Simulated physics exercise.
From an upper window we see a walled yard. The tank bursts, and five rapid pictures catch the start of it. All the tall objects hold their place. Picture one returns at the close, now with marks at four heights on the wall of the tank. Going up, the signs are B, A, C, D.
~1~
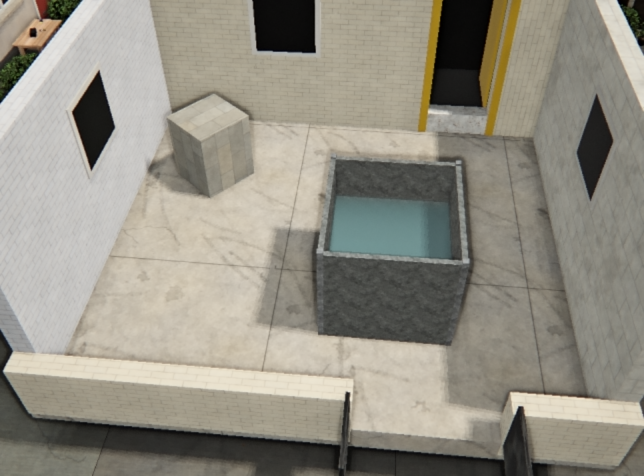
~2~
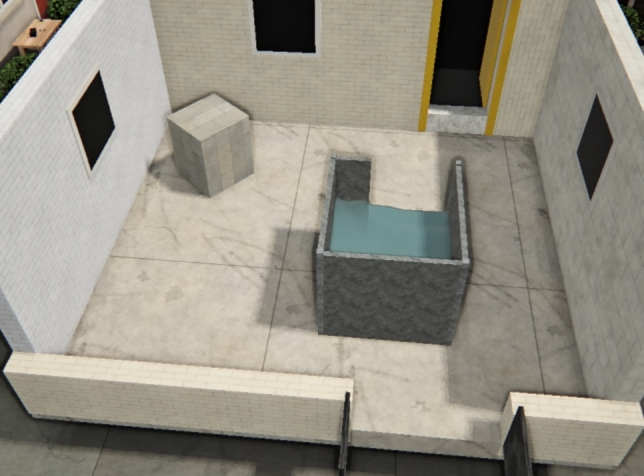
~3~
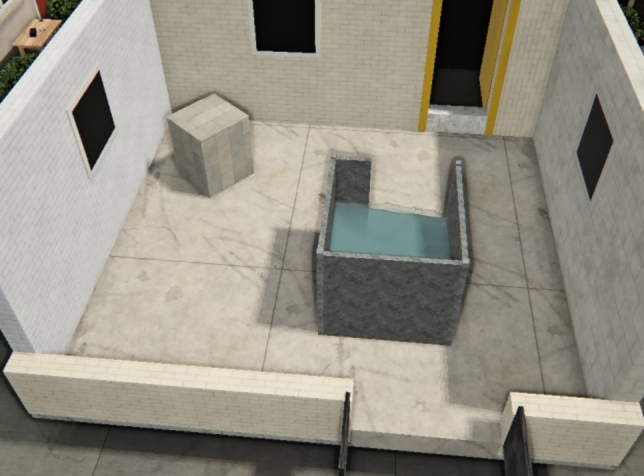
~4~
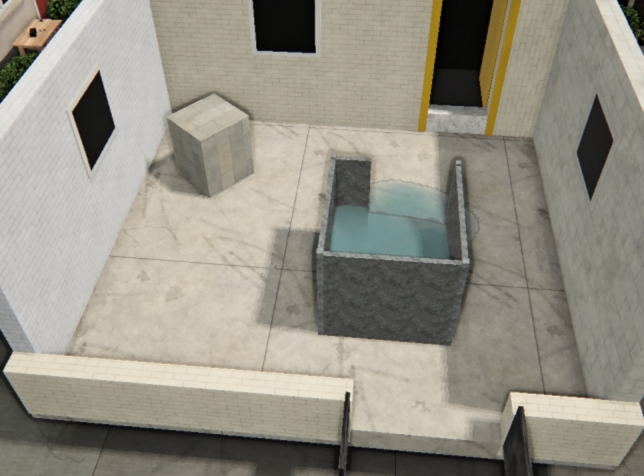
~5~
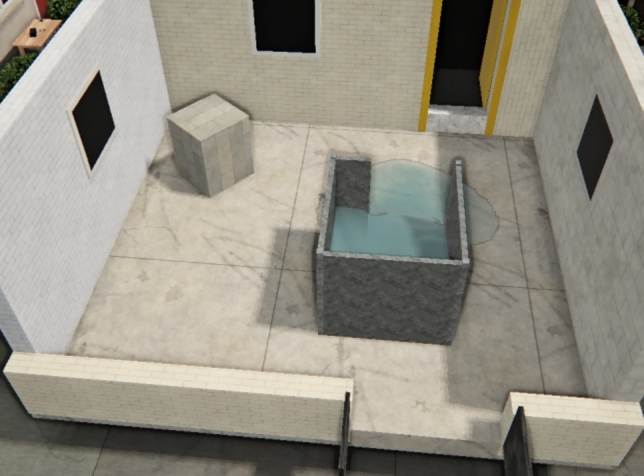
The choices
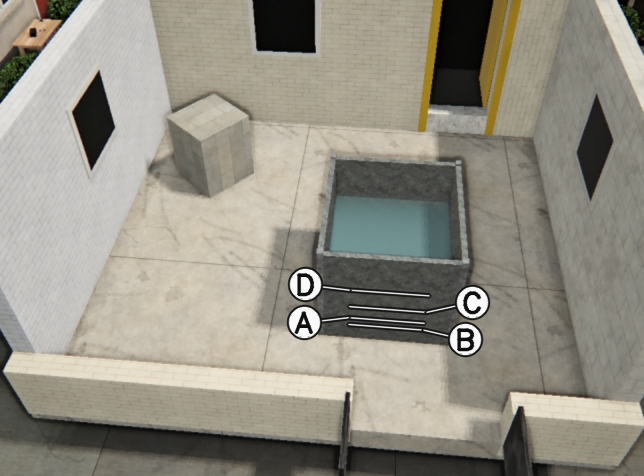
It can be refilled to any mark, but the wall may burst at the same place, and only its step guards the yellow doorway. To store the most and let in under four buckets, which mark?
D will do.
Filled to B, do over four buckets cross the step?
No, that is safe.
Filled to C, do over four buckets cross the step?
No, that is safe.
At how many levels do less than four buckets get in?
All of the four.
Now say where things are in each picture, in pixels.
Water in the tank at rest, its middle at (391, 241); foot of the yellow doorway at (455, 133); open gate at (432, 383).
Water covers 1 % of the ground, its front hidden from here.
Water covers 3 % of the ground, its front hidden from here.
Water covers 7 % of the ground, its front hidden from here.
Water covers 12 % of the ground, its front hidden from here.
On the marked copy, A at (386, 320); B at (385, 327); C at (387, 309); D at (389, 293); from the bottom up B, A, C, D.
With A, nothing gets over.
With B, nothing gets over.
With C, nothing gets over.
With D, a splash gets over, under a bucket.
